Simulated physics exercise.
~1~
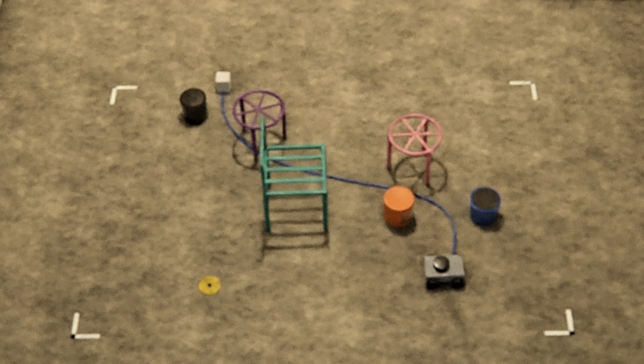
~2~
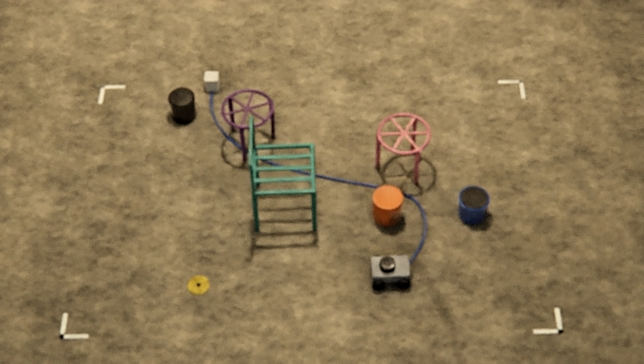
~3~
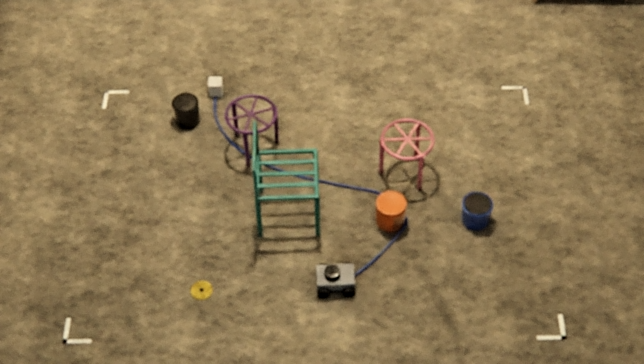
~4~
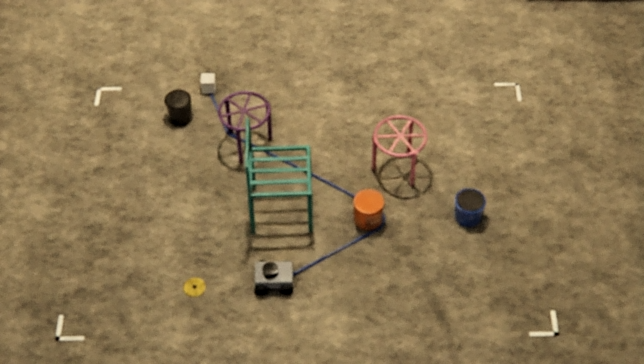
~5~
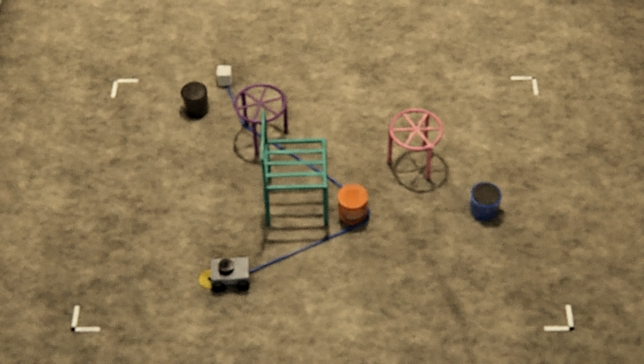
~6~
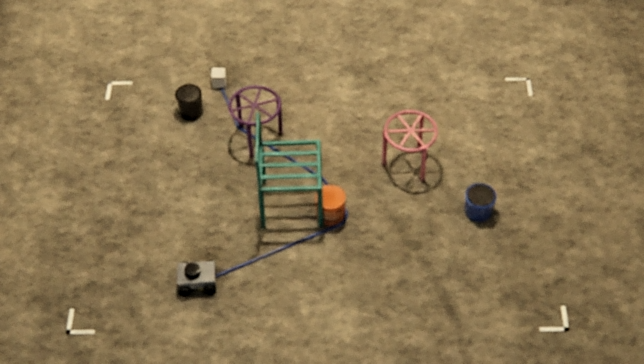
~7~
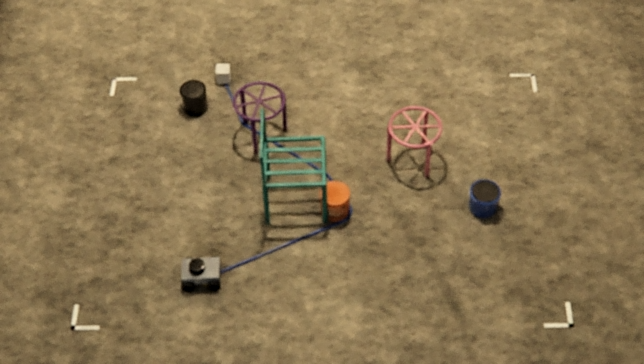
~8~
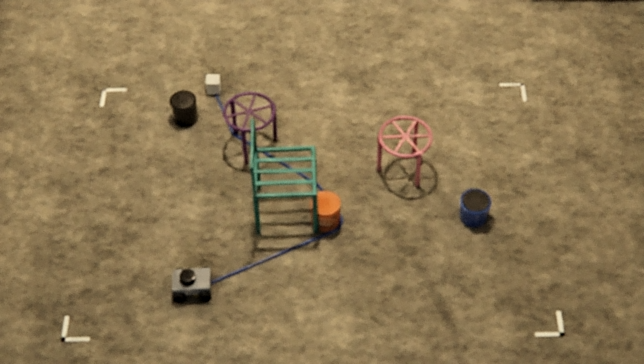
On a patch of bare brown ground, a small grey cart trailing a blue cord rolled left toward a yellow mark, the cord tightening around an orange bin and dragging it to the teal frame's legs, before the cart stopped over the mark.
